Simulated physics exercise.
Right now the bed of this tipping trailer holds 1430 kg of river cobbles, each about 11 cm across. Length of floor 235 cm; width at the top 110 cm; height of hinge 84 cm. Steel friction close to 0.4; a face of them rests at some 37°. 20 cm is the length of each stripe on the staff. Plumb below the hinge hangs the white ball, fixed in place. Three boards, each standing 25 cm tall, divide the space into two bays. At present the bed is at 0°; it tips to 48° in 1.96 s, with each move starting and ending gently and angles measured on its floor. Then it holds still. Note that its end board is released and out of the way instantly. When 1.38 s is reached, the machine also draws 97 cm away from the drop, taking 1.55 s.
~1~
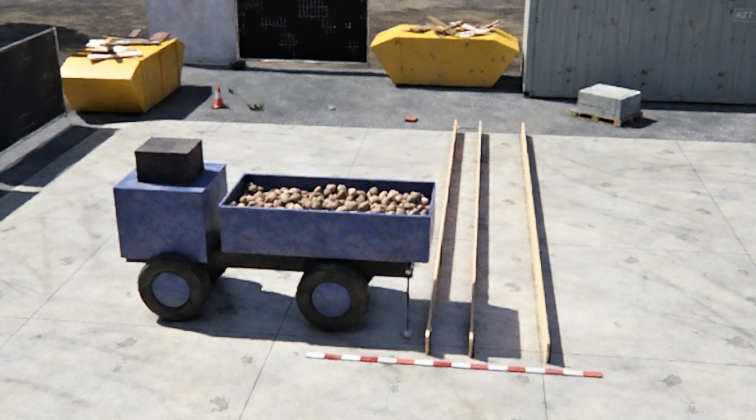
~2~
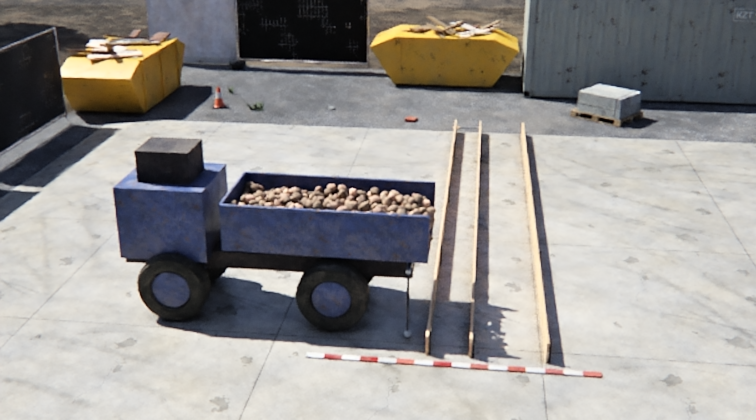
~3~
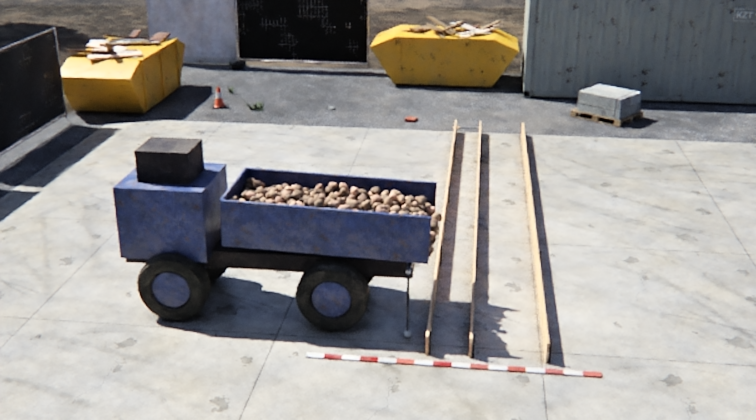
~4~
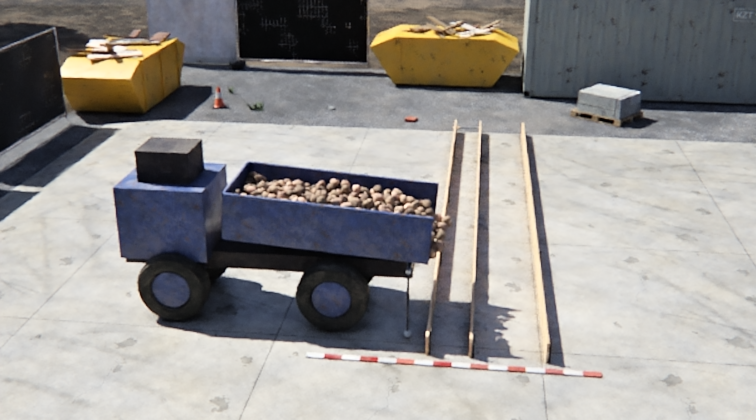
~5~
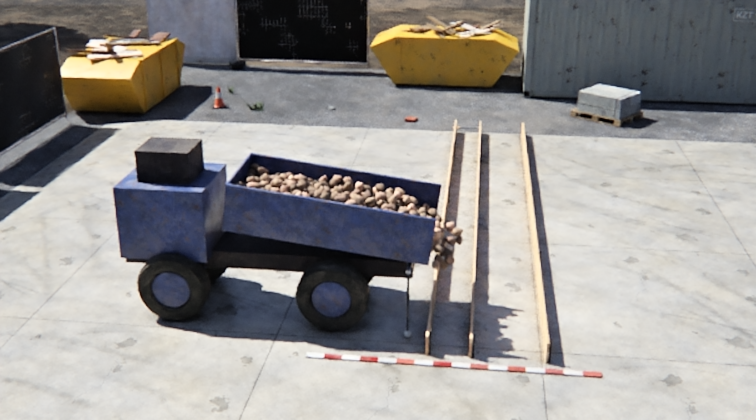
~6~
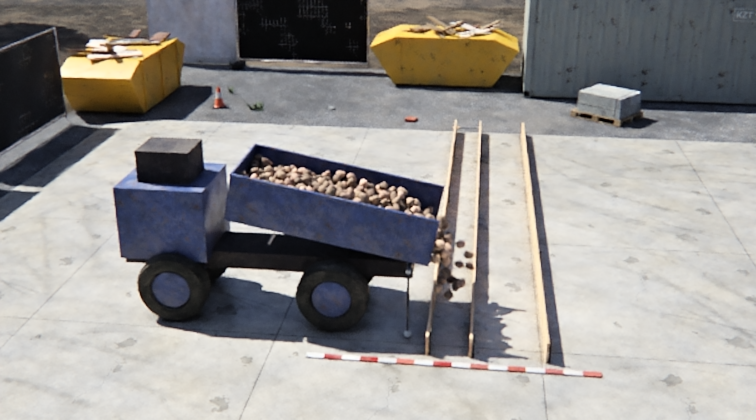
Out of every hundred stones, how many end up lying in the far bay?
About 35 in a hundred.
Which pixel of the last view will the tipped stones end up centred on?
The resting stones are centred at roughly (457, 306).
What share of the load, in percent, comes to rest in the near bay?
Something like 35 in a hundred.
A little later the floor is at 41°; 75 % in the bed, 24 % in the near bay, 1 % in the far bay; the foremost stones are at (510, 310).
Then the floor is at 48°; 12 % in the bed, 21 % short of the bays, 41 % in the near bay, 26 % in the far bay; the foremost stones are at (537, 315).
Later still the floor is at 48°; 0 % in the bed, 28 % short of the bays, 35 % in the near bay, 36 % in the far bay; the foremost stones are at (551, 304).
In the end the floor is at 48°; 0 % in the bed, 28 % short of the bays, 35 % in the near bay, 36 % in the far bay; the foremost stones are at (550, 310).
